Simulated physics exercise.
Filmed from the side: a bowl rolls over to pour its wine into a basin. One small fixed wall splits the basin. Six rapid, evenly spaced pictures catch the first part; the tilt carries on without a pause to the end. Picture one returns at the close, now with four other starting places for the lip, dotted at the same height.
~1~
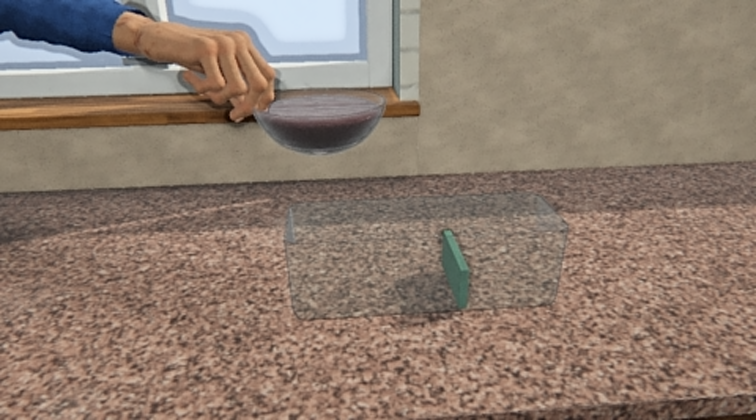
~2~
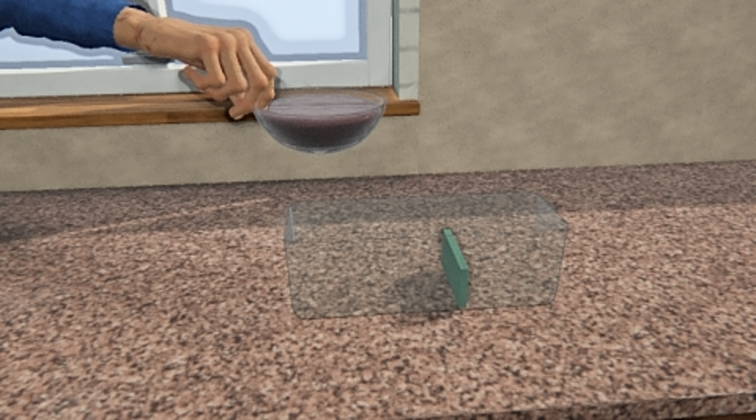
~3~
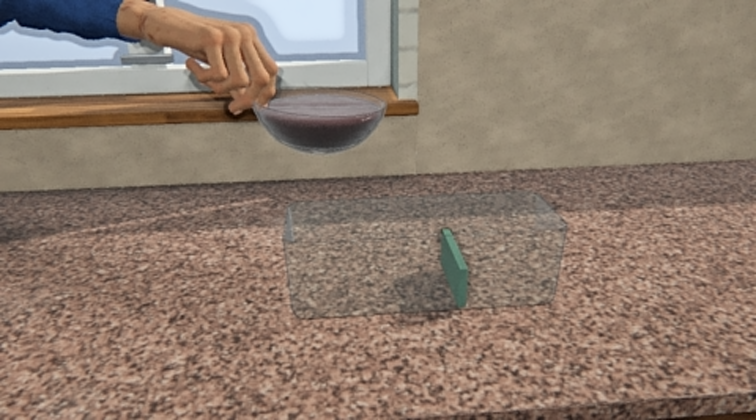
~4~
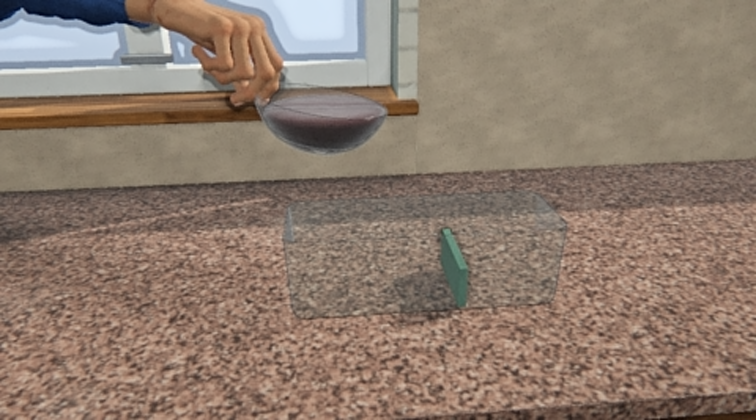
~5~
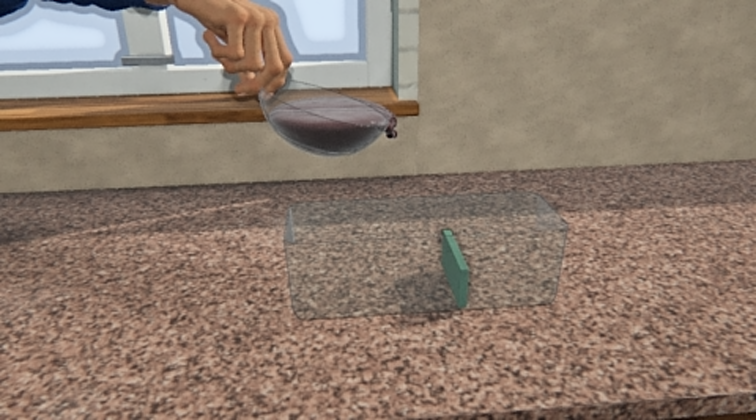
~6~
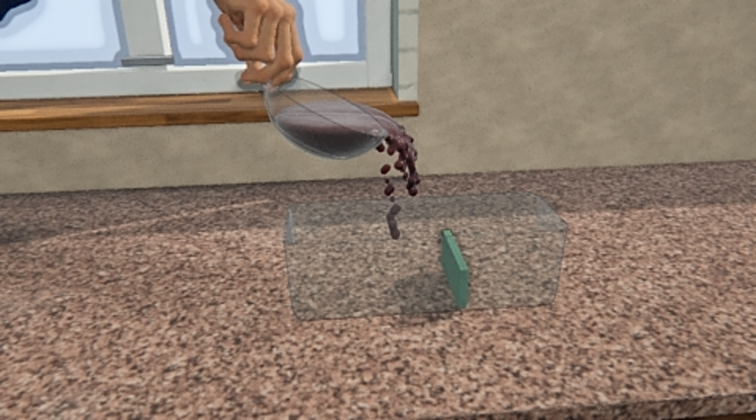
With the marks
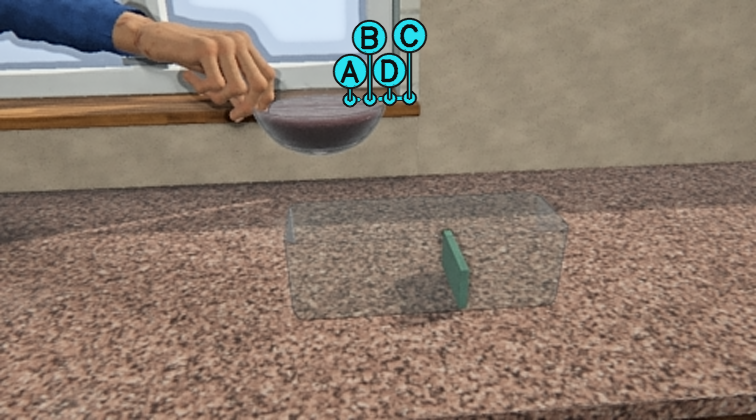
A hand in a blue sleeve, seen from the side and slightly above, holds a clear glass bowl of dark red wine before a window over a speckled pinkish-brown stone counter. Below sits a clear rectangular basin with an upright green panel inside, right of its middle. The hand rises, tilting the bowl rightward until wine slips over its lip and drops in blobs into the basin, left of the panel.
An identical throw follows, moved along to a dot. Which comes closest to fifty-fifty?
Choose C.
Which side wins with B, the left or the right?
The left side.
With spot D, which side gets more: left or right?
More ends on the left.
In cyan, A at (350, 99); B at (369, 99); C at (409, 97); D at (389, 98).
Choosing A, about 98 % ends left of the wall and 1 % right of it.
Choosing B, about 99 % ends left of the wall and 1 % right of it.
Choosing C, about 51 % ends left of the wall and 48 % right of it.
Choosing D, about 92 % ends left of the wall and 8 % right of it.
